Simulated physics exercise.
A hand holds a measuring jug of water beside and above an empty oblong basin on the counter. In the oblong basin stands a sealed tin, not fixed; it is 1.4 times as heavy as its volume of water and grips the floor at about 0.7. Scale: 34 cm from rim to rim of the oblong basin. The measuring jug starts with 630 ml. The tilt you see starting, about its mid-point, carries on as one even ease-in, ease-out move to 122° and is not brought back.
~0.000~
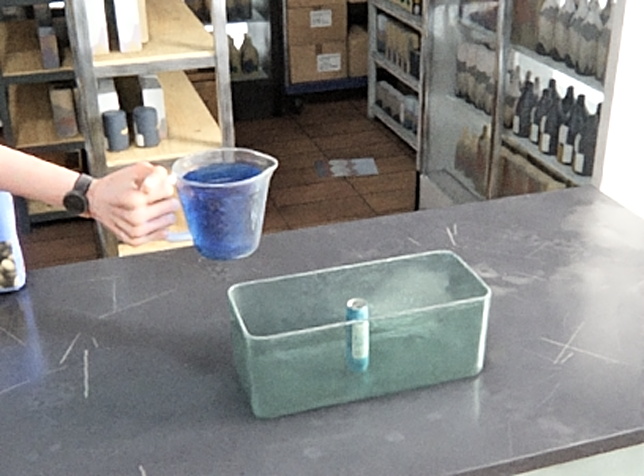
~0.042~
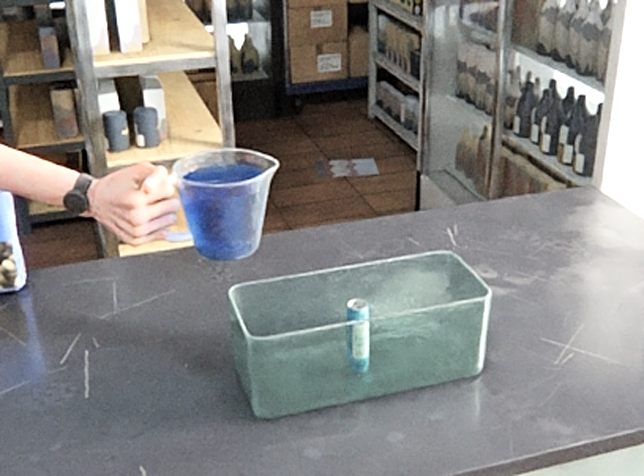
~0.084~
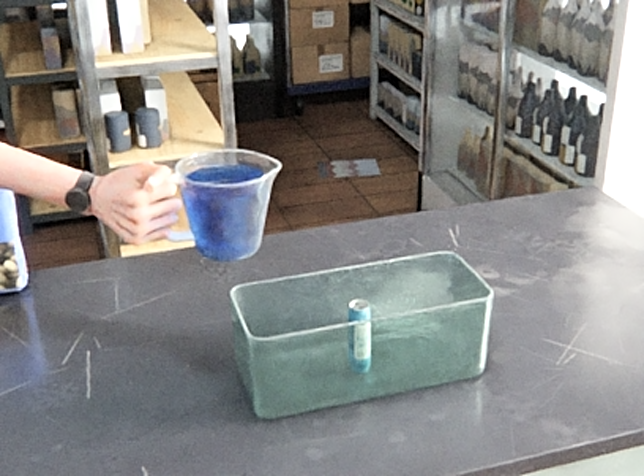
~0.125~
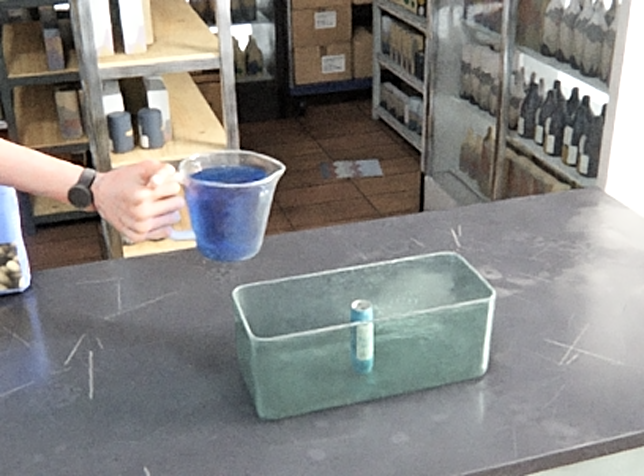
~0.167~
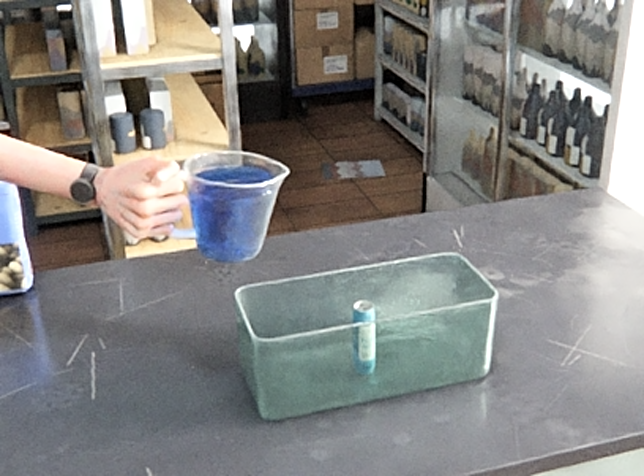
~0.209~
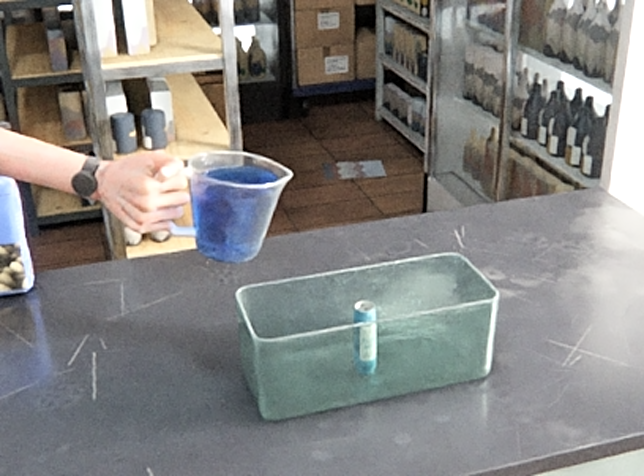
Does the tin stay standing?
It keeps standing.
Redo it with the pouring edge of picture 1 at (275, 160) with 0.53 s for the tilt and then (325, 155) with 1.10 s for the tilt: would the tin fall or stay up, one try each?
First it goes over; then it remains upright.
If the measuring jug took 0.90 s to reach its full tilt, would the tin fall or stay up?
The tin stays up.
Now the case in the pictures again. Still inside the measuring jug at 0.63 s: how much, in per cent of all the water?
Near 64 in a hundred.
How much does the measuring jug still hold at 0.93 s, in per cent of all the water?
About 5 per cent.
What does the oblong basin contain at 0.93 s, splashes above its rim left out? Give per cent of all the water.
Some 84 per cent.
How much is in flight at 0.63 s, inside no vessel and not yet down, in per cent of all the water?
About 26 per cent.
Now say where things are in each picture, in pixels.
The first picture shows tilt 0°; pouring edge (277, 161); surface from (178, 183) to (265, 172); the oblong basin's rim runs from (237, 314) to (472, 273); the tin's top is at (357, 307).
The second picture shows tilt 0°; pouring edge (277, 161); surface from (178, 183) to (265, 172).
The third picture shows tilt 2°; pouring edge (280, 163); surface from (181, 183) to (267, 173).
The fourth picture shows tilt 4°; pouring edge (284, 165); surface from (186, 183) to (271, 174).
The fifth picture shows tilt 7°; pouring edge (288, 168); surface from (189, 184) to (275, 175).
The sixth picture shows tilt 11°; pouring edge (291, 172); surface from (192, 185) to (279, 175).
After 0.63 s the tilt is 74° and 64 per cent is still to pour; the tin stands where it began.
After 0.93 s the tilt is 115° and 5 per cent is still to pour; the tin stands 1 cm from where it began.
After 1.25 s the tilt is 122° and 0 per cent is still to pour; the tin stands 1 cm from where it began.
After 1.60 s the tilt is 122° and 0 per cent is still to pour; the tin stands 1 cm from where it began.
In the end the tin stands 1 cm from where it began.
